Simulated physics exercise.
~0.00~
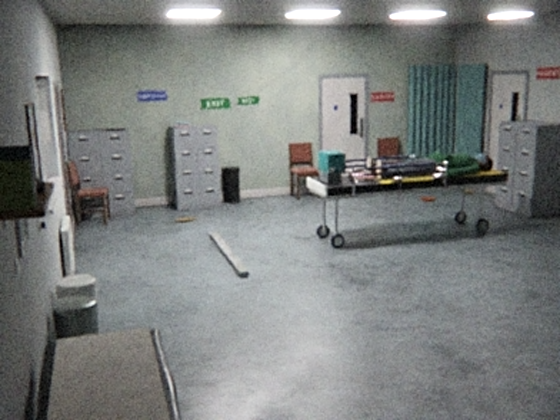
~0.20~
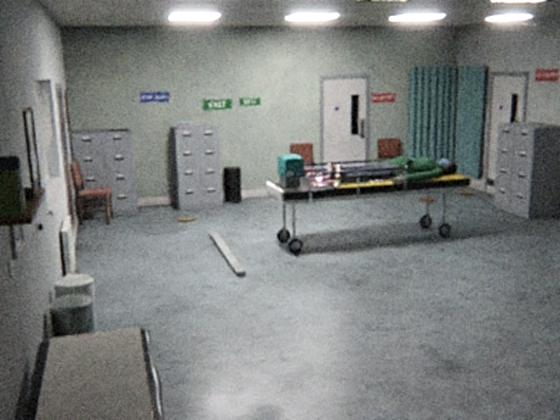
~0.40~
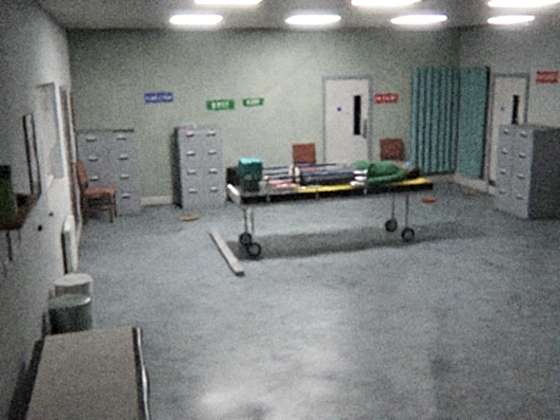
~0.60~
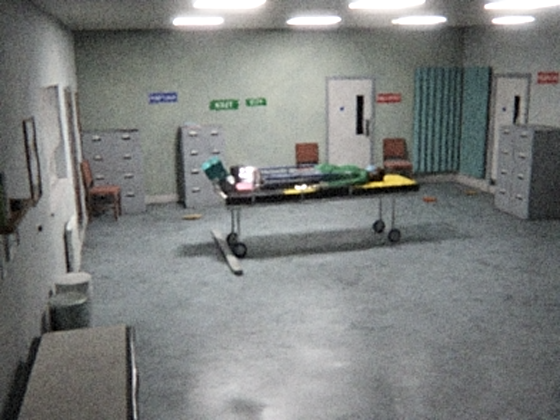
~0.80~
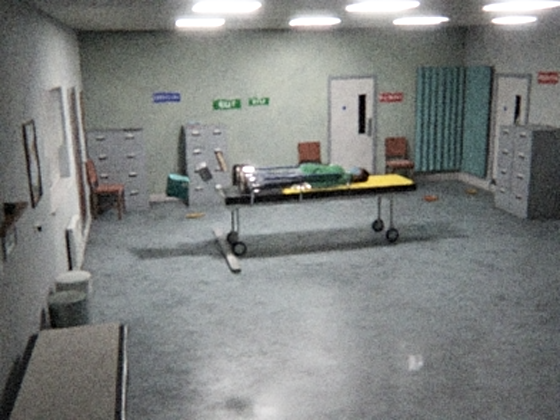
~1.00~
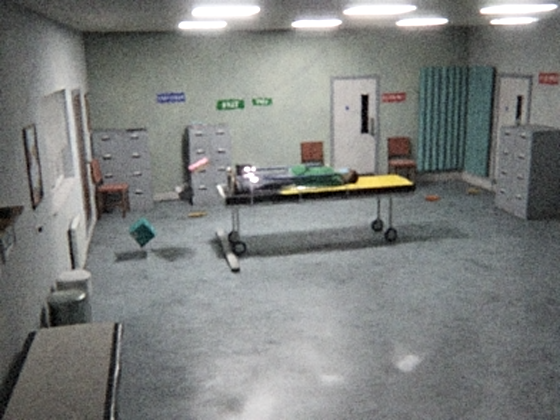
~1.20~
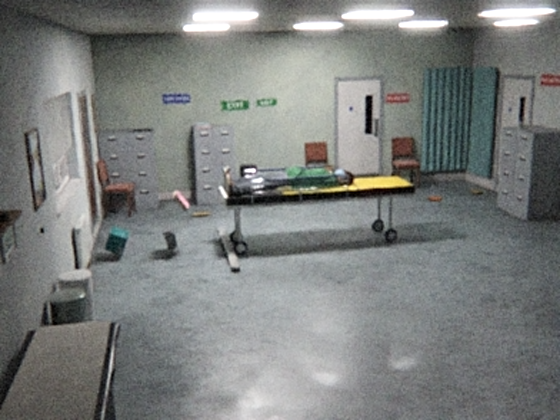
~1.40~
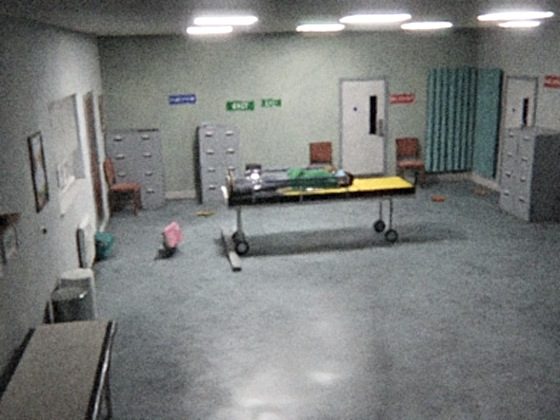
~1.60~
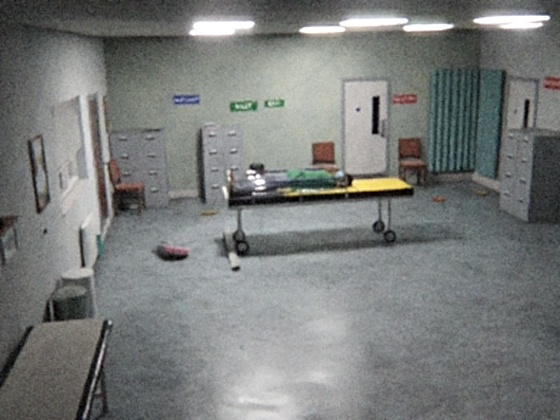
The video shows a gurney carrying a motionless person rolling left across a room until it stops at a sill on the floor. The person slides slightly left while a teal holdall, a grey case and a pink folder tumble off, ending on the floor as the person stays aboard.
